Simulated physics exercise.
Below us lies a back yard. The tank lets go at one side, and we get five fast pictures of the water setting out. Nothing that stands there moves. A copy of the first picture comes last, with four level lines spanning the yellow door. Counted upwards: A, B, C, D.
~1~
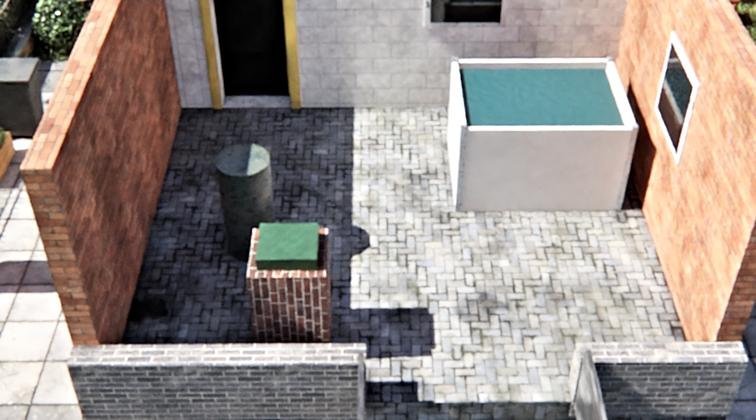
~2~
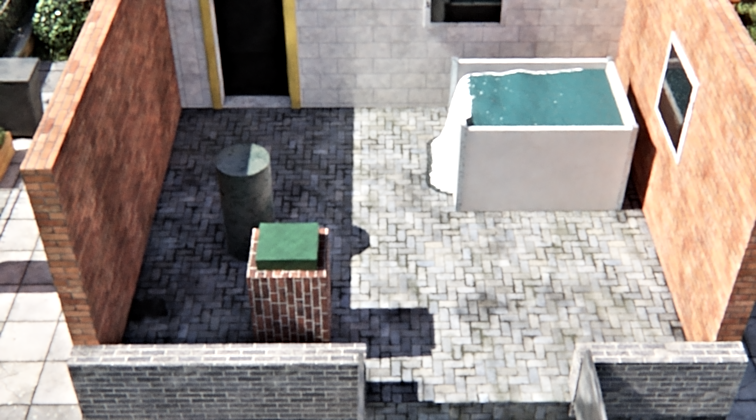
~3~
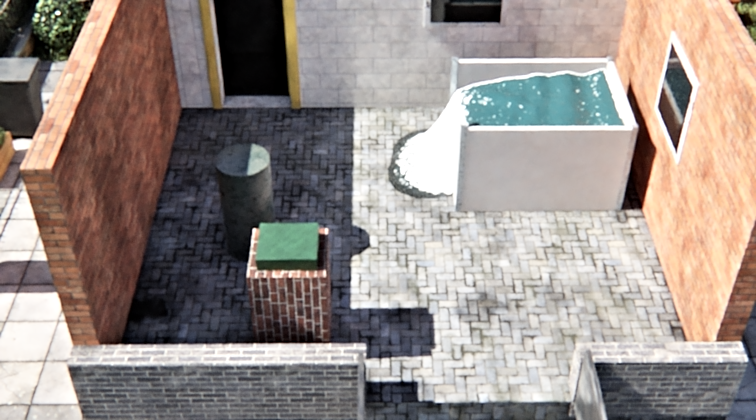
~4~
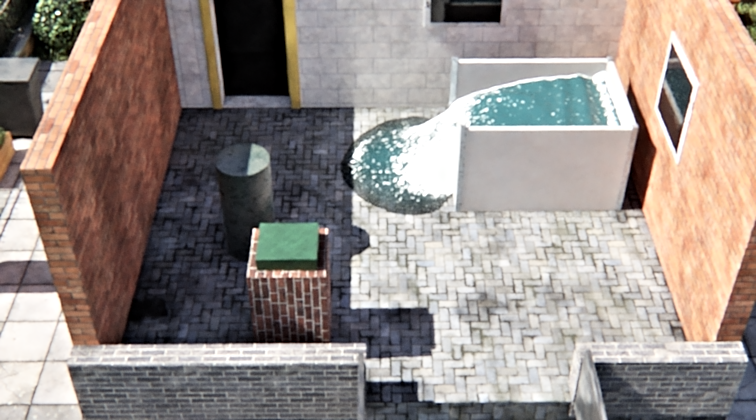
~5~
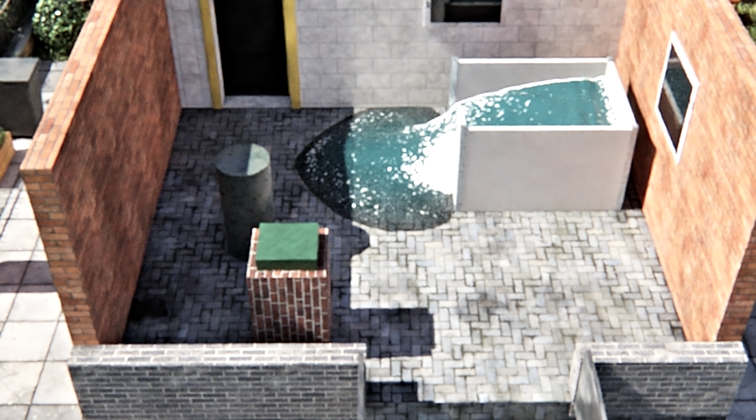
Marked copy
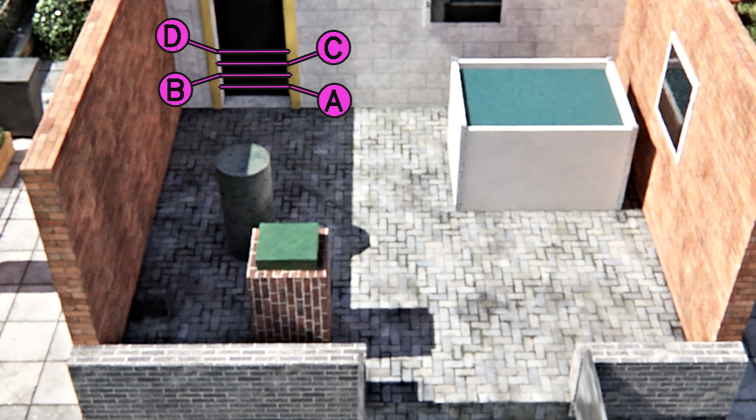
Water pours from the left side of a white tank and spreads leftward across the paved yard.
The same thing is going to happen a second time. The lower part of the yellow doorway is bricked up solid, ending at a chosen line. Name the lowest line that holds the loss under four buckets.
Line A.
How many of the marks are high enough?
All of the four.
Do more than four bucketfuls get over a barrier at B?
No, not at all.
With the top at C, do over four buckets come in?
No, that is safe.
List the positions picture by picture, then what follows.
Water in the tank at rest, its middle at (540, 99); foot of the yellow doorway at (257, 107); open gate at (472, 339), in the first frame.
Front seen at (440, 188), 1 % of the ground wet, in the second frame.
Front seen at (398, 182), 3 % of the ground wet, in the third frame.
Front seen at (348, 169), 8 % of the ground wet, in the fourth frame.
Front seen at (304, 158), 15 % of the ground wet, in the fifth frame.
On the marked copy, A at (255, 86); B at (254, 75); C at (253, 63); D at (252, 51); from the bottom up A, B, C, D.
With A, a splash gets over, under a bucket.
With B, nothing gets over.
With C, nothing gets over.
With D, nothing gets over.
